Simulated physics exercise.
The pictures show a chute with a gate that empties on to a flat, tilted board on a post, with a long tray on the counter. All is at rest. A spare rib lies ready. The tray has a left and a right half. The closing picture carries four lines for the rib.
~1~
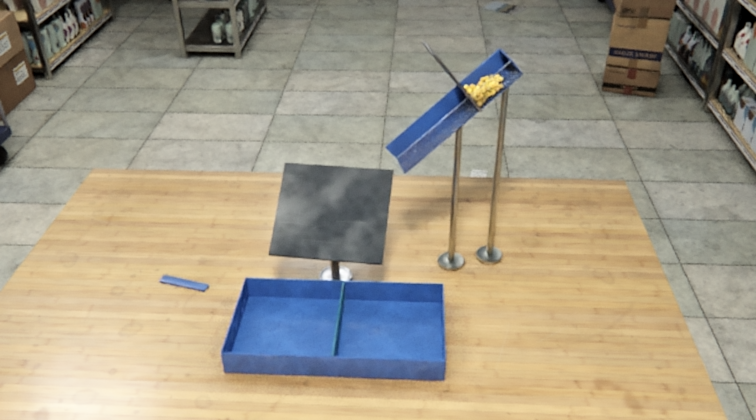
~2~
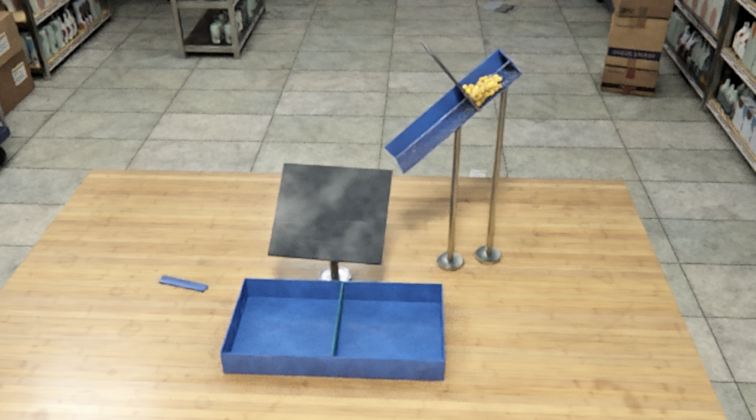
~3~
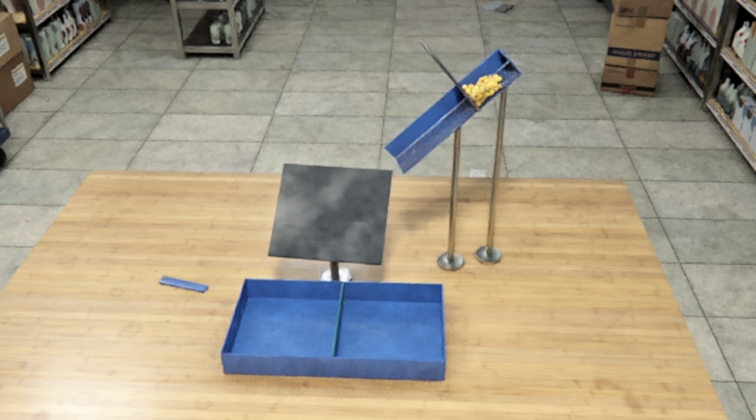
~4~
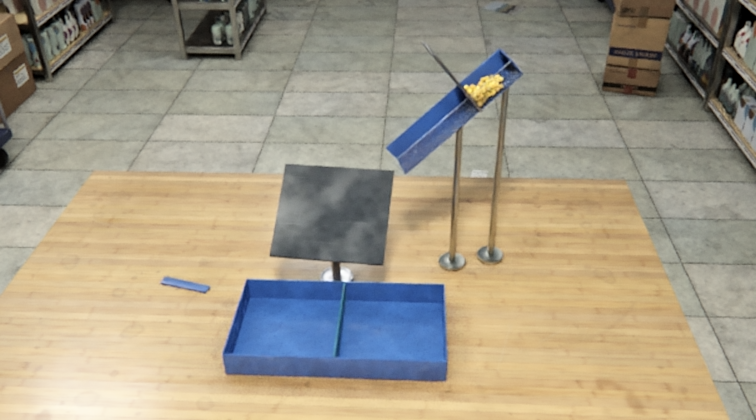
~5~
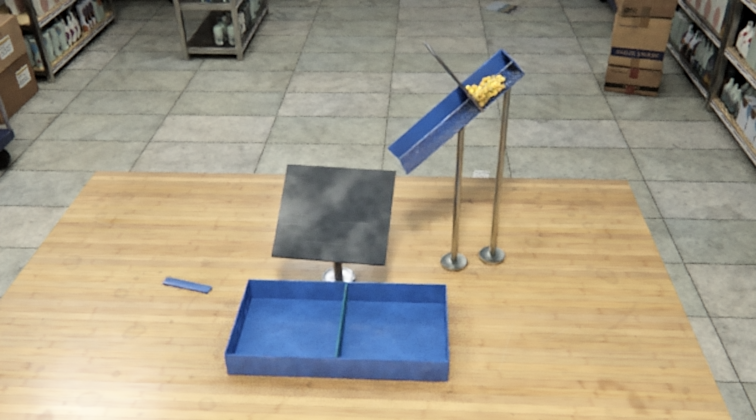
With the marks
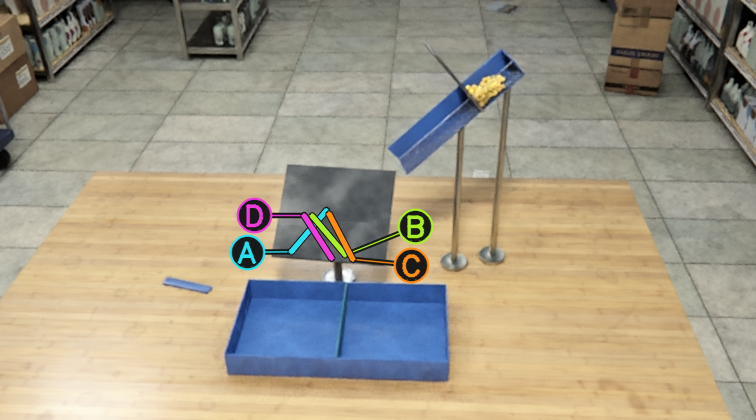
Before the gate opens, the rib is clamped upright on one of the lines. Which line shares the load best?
D.
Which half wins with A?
Left.
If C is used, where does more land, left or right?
The right half.
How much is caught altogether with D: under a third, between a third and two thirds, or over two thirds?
It is over two thirds.
On the marked copy, line A from (326, 210) to (291, 251); line B from (312, 215) to (345, 254); line C from (329, 213) to (352, 259); line D from (304, 215) to (331, 258).
With A, of what is caught, all but a few in the left half, a small share in the right.
With B, of what is caught, a small share in the left half, all but a few in the right.
With C, of what is caught, a small share in the left half, all but a few in the right.
With D, of what is caught, close to half in the left half, close to half in the right.
